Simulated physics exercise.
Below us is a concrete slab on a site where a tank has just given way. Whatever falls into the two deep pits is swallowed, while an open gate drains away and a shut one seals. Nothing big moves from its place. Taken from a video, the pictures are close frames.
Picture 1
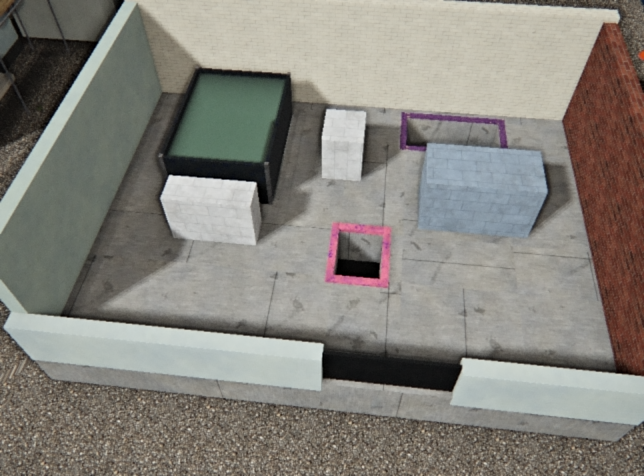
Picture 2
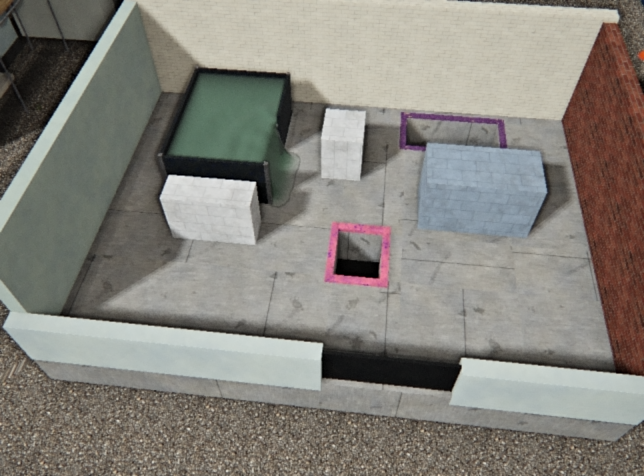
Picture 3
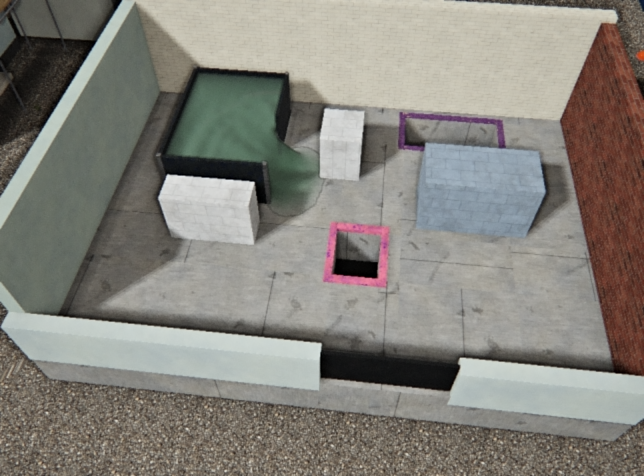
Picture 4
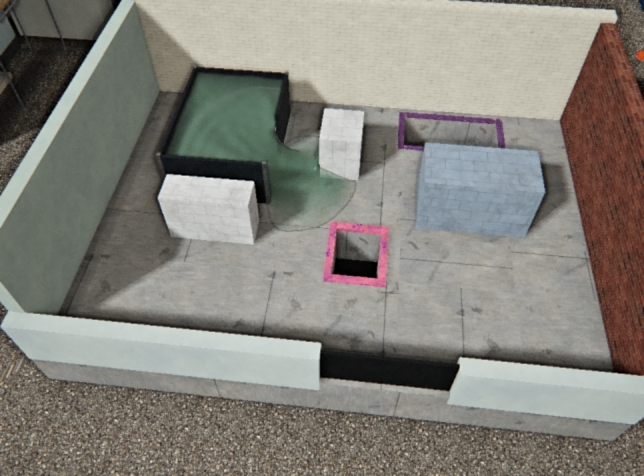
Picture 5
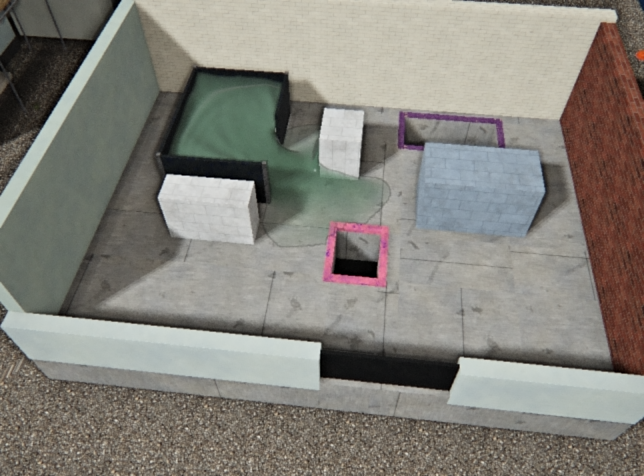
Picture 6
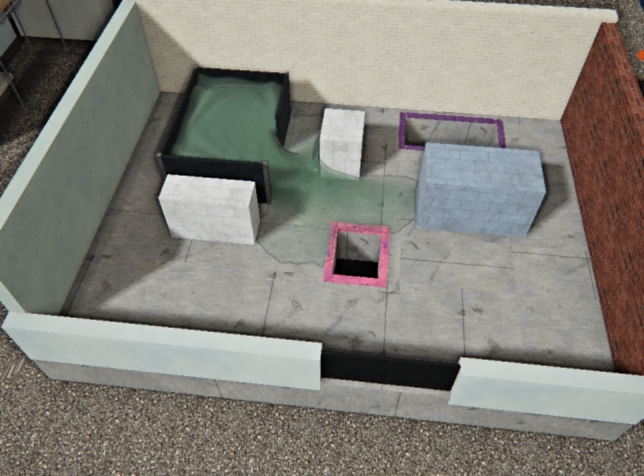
Green water pours from the dark tank's right side and spreads rightward across the concrete slab.
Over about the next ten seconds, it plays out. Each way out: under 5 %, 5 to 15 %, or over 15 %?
As I see it, gate: Short of five per cent; pink pit: Beyond fifteen per cent; purple pit: Beyond fifteen per cent.
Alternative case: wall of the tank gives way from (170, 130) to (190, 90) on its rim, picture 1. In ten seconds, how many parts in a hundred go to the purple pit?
That would be purple at 20 percent.
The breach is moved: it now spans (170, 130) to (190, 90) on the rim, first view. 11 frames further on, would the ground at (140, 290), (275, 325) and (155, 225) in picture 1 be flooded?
Result, in sequence: Inundated; untouched by the flood; inundated.
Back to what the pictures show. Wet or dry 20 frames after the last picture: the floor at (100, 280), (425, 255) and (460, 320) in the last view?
In that order, the three spots are high and dry, soaked and soaked.
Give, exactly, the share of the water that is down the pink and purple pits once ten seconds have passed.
Around 20 percent for the first, around 24 percent for the second.
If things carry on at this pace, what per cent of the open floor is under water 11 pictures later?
Some 50 per cent.
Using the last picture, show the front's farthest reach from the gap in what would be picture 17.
About at (577, 394).
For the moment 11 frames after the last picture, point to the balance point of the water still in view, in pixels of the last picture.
The water's middle lies around (288, 172).
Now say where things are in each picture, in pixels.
The water tank at (230, 116) is whole and still, in the first picture.
Water pours out at (273, 166) and has run to (273, 205), in the second picture.
The front is at a hidden place, out from the gap at (272, 167), in the third picture.
Water pours out at (272, 168) and has run to (348, 195), in the fourth picture.
Water pours out at (272, 167) and has run to (382, 201), in the fifth picture.
Water pours out at (272, 167) and has run to (414, 214), in the sixth picture.
A moment on, water covers 25 % of the floor; the gate 0 %, the pink pit 3 %, the purple pit 0 %.
Next, water covers 50 % of the floor; the gate 0 %, the pink pit 9 %, the purple pit 2 %.
Then, water covers 60 % of the floor; the gate 0 %, the pink pit 14 %, the purple pit 8 %.
Later, water covers 80 % of the floor; the gate 0 %, the pink pit 19 %, the purple pit 14 %.
In the end, water covers 95 % of the floor; the gate 0 %, the pink pit 21 %, the purple pit 23 %.
